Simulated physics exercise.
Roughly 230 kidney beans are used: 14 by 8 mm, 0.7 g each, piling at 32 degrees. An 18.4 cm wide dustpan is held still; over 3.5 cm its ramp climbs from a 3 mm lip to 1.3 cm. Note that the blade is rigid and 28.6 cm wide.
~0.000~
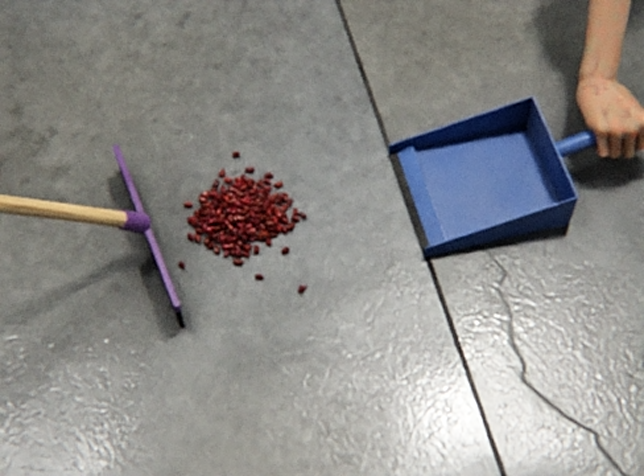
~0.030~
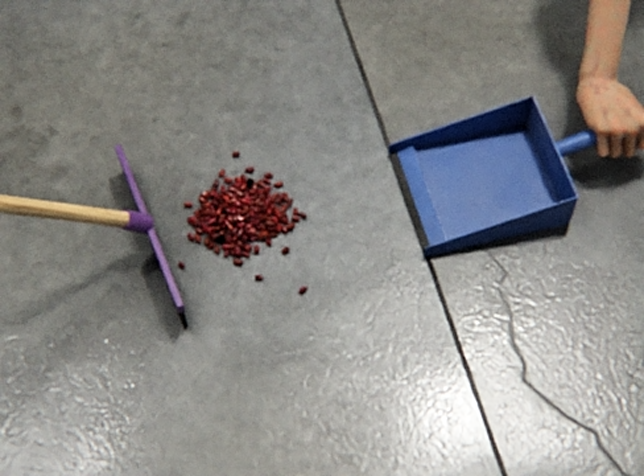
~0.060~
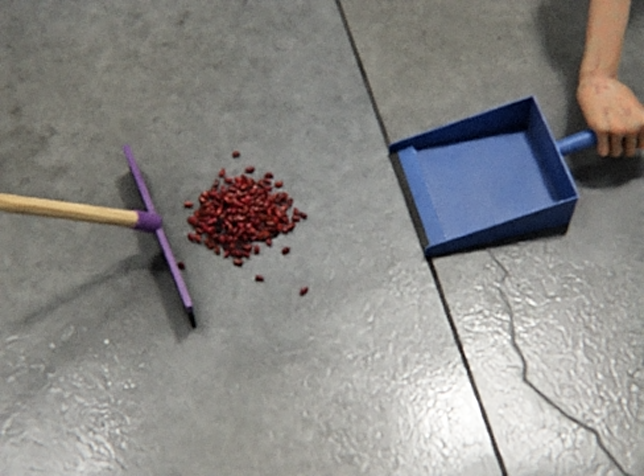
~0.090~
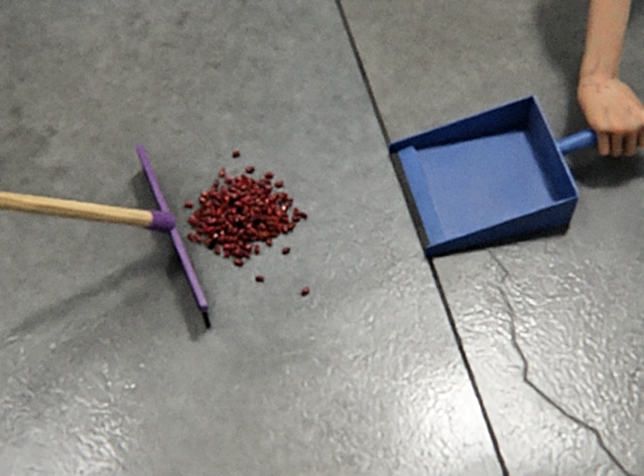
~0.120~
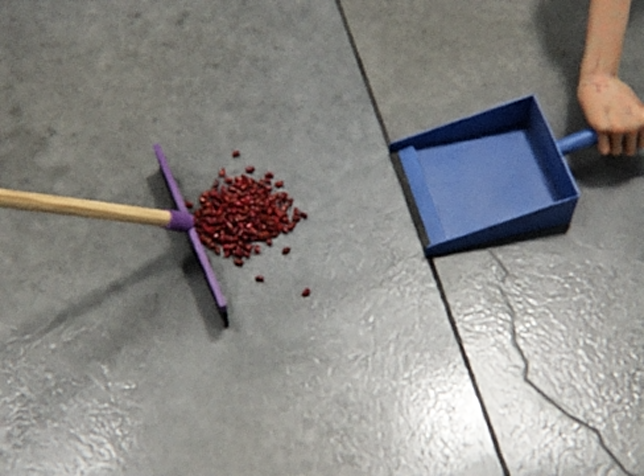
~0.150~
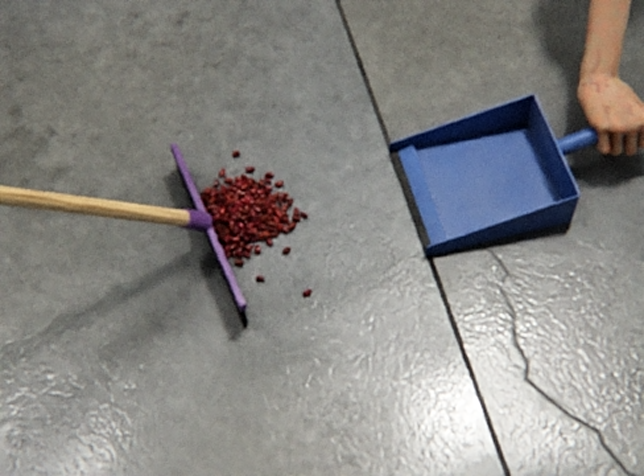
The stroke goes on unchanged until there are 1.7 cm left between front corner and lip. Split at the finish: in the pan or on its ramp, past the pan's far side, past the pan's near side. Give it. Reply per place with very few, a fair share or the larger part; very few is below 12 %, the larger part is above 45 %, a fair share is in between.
In the pan or on its ramp: A fair share; past the pan's far side: A fair share; past the pan's near side: Very few.
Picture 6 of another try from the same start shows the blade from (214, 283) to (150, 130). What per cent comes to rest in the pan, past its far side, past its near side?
Pan 5; far 65; near 0.
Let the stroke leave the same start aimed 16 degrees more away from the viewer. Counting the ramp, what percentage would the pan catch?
About 30 percent would end up there.
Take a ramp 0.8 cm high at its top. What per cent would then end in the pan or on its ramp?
It would be roughly 25 percent.
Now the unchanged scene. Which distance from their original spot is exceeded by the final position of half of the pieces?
That distance is close to 24 cm.
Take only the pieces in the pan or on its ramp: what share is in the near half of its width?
Roughly 60 percent.
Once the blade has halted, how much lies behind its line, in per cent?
Roughly 5 in a hundred.
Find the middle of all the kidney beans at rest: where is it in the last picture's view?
I'd say roughly (395, 186).
Then, at 0.31 s, middle of the blade 16 cm from the lip; 0 % over the lip, far side 20 %, near side 0 %.
After 0.42 s, middle of the blade 7 cm from the lip; 0 % over the lip, far side 20 %, near side 5 %.
After 0.66 s, middle of the blade 4 cm from the lip; 20 % over the lip, far side 25 %, near side 5 %.
By 2.4 s all is still; pan 20 %, far side 25 %, near side 5 %, in front of the lip or behind the blade 50 %.
